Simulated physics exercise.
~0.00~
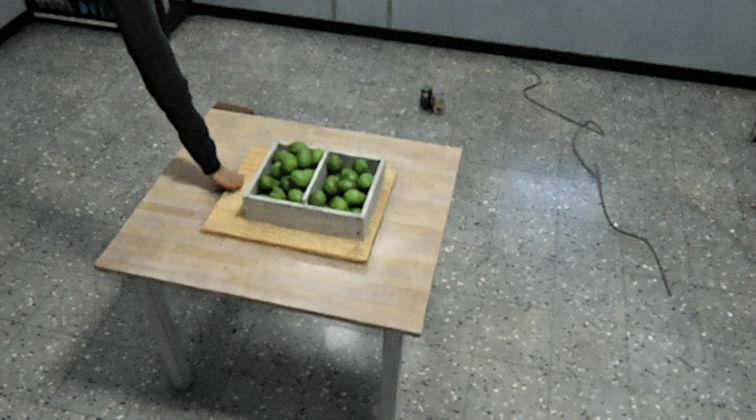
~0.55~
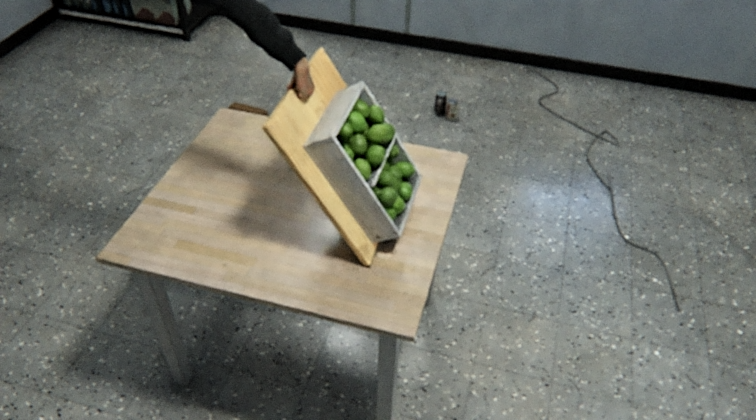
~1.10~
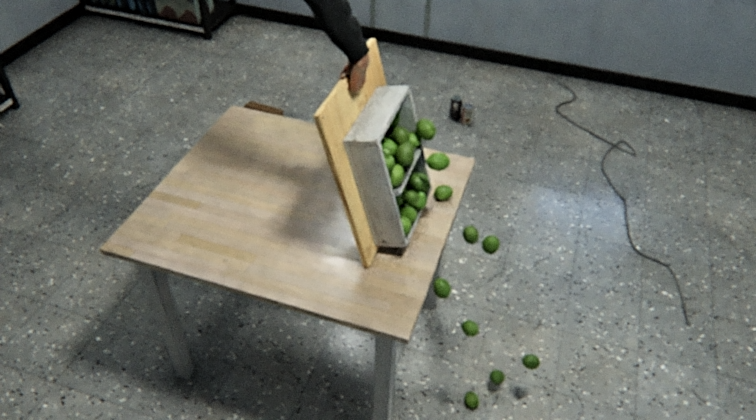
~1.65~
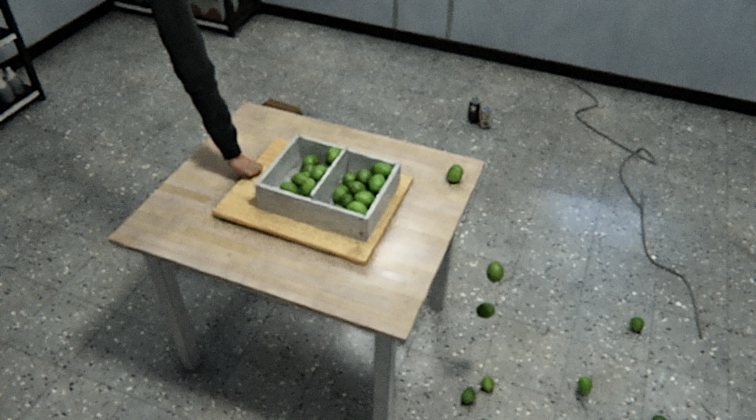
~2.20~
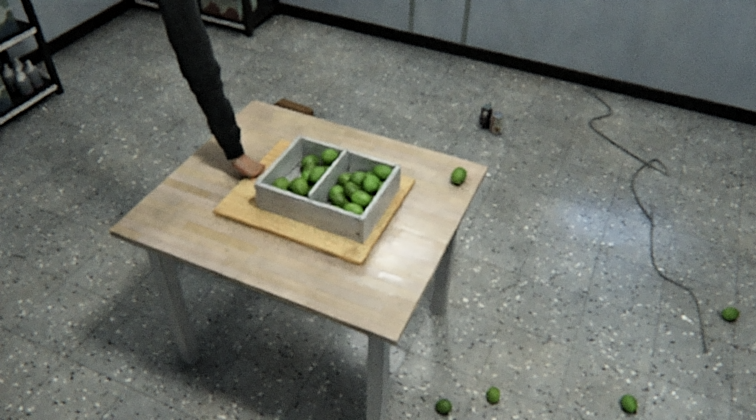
A hand tips a divided tote of limes rightward, spilling some, then lowers it flat.
